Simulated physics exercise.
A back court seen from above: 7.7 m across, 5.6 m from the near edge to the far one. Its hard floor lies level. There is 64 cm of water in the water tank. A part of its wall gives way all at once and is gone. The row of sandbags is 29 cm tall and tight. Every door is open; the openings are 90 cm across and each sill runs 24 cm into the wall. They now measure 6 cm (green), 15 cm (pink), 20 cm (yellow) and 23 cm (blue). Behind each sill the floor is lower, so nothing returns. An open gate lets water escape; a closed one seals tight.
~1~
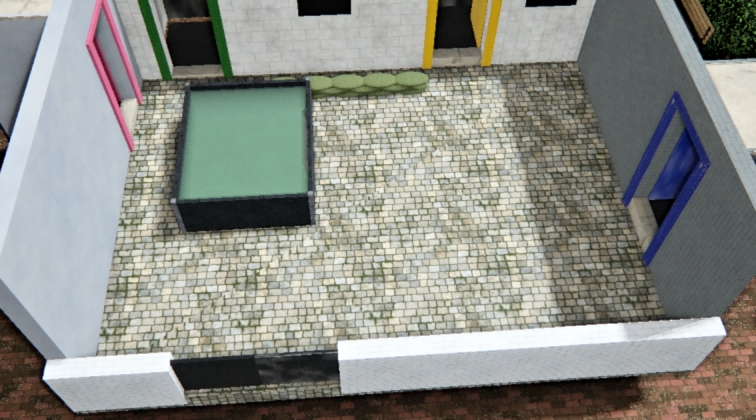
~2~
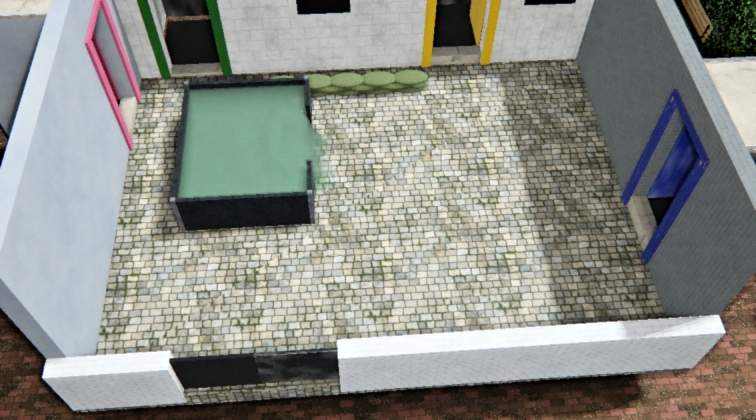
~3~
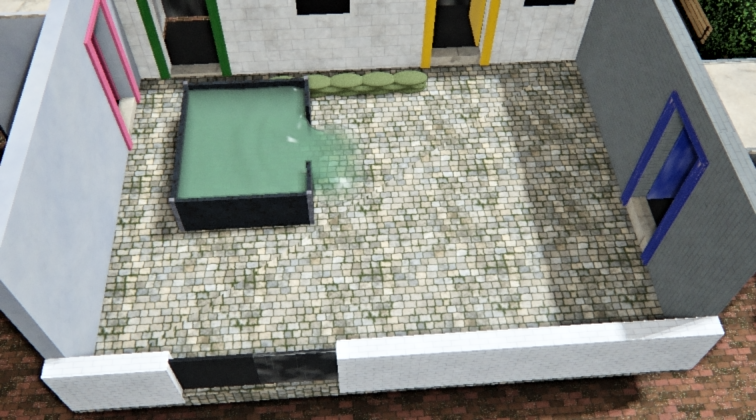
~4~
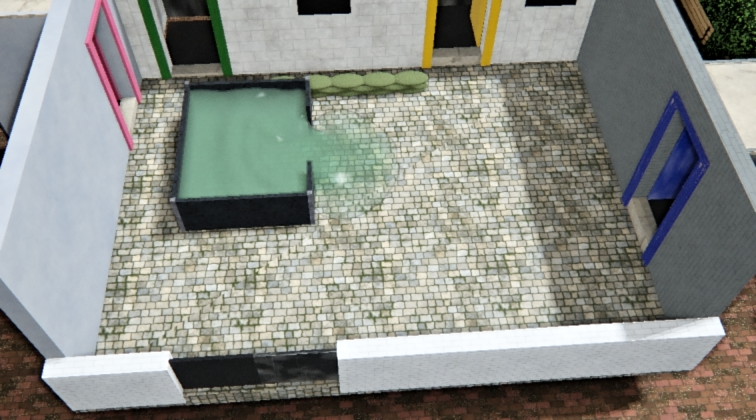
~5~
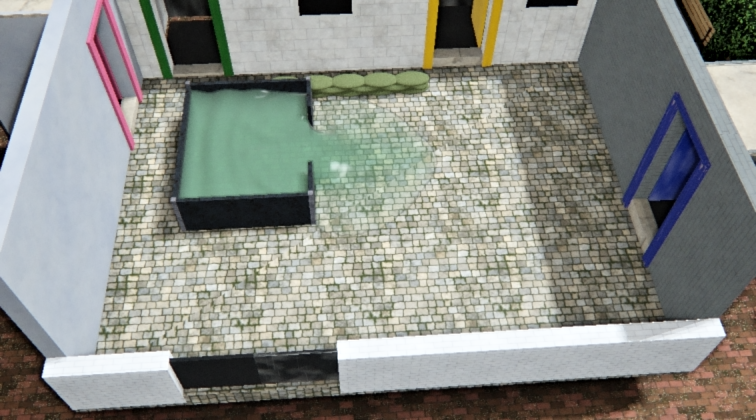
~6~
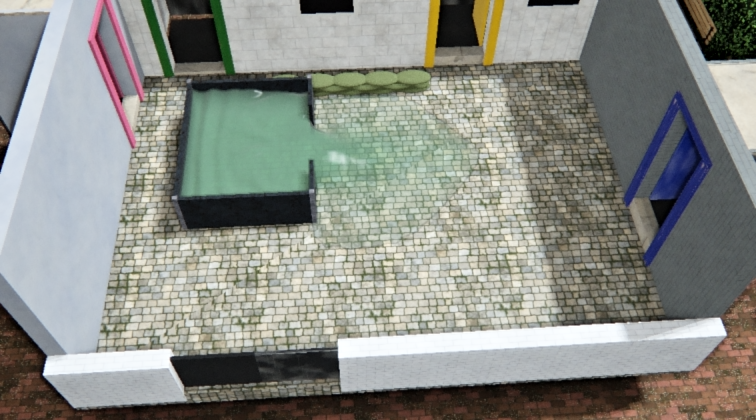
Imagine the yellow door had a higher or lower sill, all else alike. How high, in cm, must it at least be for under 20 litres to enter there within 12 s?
About 6.5 cm.
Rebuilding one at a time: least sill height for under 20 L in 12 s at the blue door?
About 12.5 cm at blue.
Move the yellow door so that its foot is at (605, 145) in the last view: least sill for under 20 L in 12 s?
Roughly 16 cm.
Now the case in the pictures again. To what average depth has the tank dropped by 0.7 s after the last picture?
About 43 cm.
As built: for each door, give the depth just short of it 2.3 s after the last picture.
Depths in cm: Green 0, pink 0, yellow 4, blue 17.
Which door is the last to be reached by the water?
The pink one.
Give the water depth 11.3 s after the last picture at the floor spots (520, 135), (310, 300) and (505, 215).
In that order: 7, 4 and 6 cm.
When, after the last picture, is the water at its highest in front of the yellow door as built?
At about 4.0 s.
Then, 0.7 s after the last picture water covers 35 % of the floor, deepest (34 cm) near (324, 164); it has not reached the yellow door.
Then, 2.3 s after the last picture water covers 55 % of the floor, deepest (30 cm) near (667, 347); 4 cm at the yellow door, 0 litres in over its 20 cm sill.
Then, 11.3 s after the last picture water covers 95 % of the floor, deepest (12 cm) near (92, 381); 6 cm at the yellow door, 0 litres in over its 20 cm sill.
At the yellow door as built, the water peaked near 11 cm, 4.1 s after the last picture.
Run again over the same 12 s with other heights there, 39 litres in over 5 cm, 13 litres over 7 cm. The limit of 20 litres is kept from about 6.5 cm up.
